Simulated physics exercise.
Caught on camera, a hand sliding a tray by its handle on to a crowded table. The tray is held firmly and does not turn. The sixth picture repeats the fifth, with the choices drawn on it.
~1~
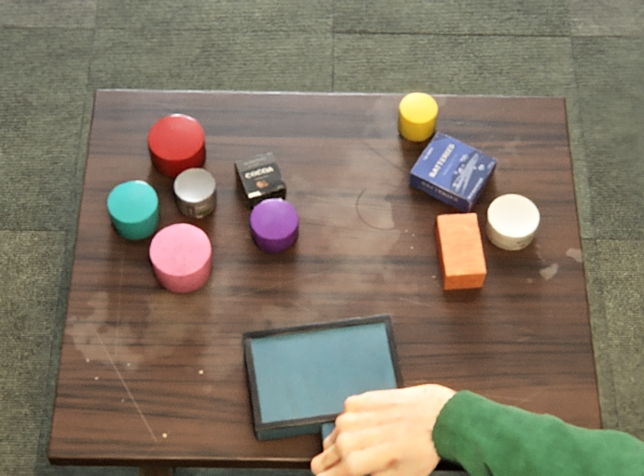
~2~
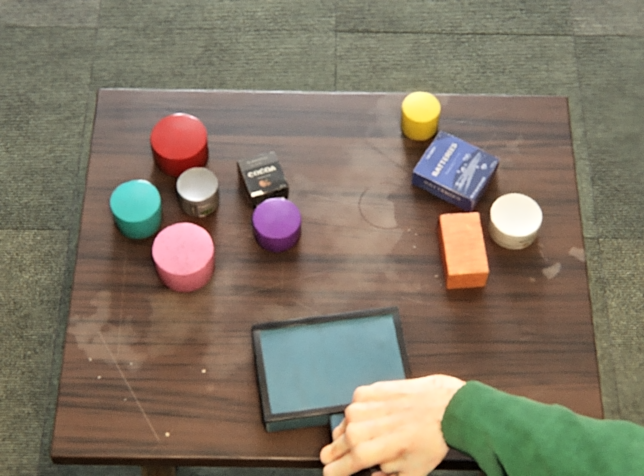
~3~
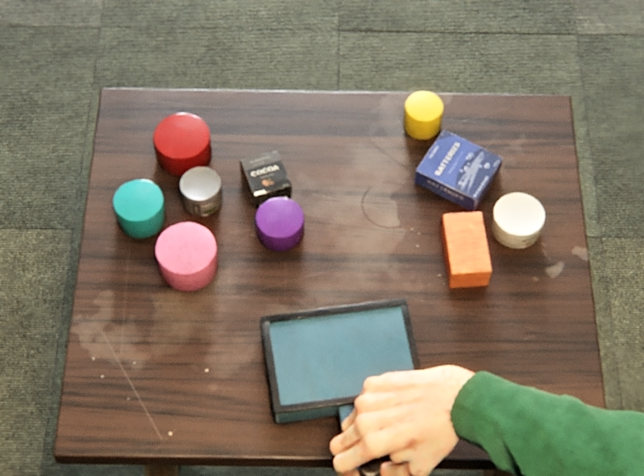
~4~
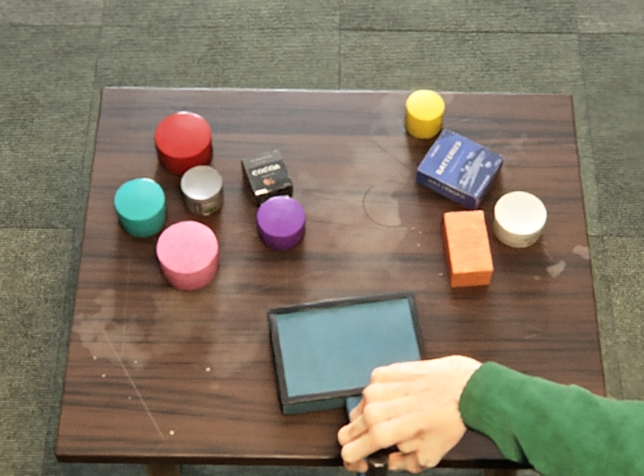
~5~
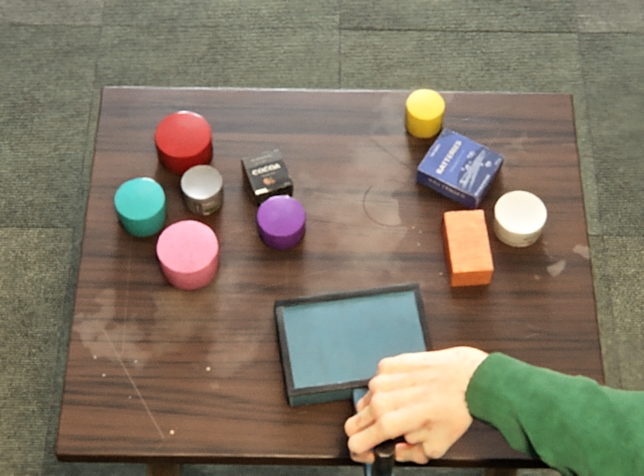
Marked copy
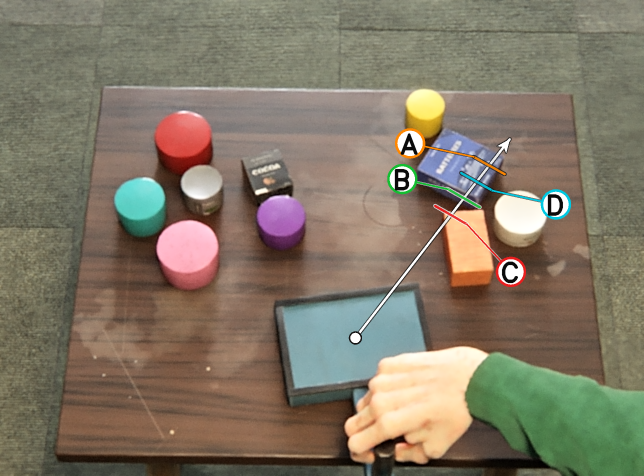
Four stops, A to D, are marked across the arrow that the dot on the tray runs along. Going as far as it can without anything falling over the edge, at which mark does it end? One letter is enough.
Up to mark C.
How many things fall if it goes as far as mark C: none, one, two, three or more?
By then, none.
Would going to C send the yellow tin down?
No.
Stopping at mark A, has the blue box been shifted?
Yes.
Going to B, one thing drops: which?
The white jar goes over.
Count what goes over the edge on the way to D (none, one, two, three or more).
By then, one.
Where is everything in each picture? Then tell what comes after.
In the first frame, orange block (460, 251); yellow tin (417, 117); grey jar (196, 193).
In the second frame, tray (333, 363); white jar (515, 222).
In the third frame, tray (342, 354); purple pot (280, 225).
In the fourth frame, tray (349, 346); blue box (460, 170).
In the fifth frame, tray (355, 338); turquoise pot (142, 208); orange block (467, 248); yellow tin (424, 114).
On the copy, A at (489, 165); B at (464, 198); C at (451, 215); D at (477, 182); the arrow from (355, 338) to (510, 139); the white dot at (355, 338).
On C. First, tray (391, 298); orange block (472, 247); yellow tin (424, 114).
Then, tray (425, 255); white jar (551, 213); orange block (511, 232).
Finally, tray (450, 223); white jar (581, 208); orange block (539, 220); nothing has fallen.
By contrast, A drops the yellow tin and white jar; B drops the white jar; D drops the white jar.
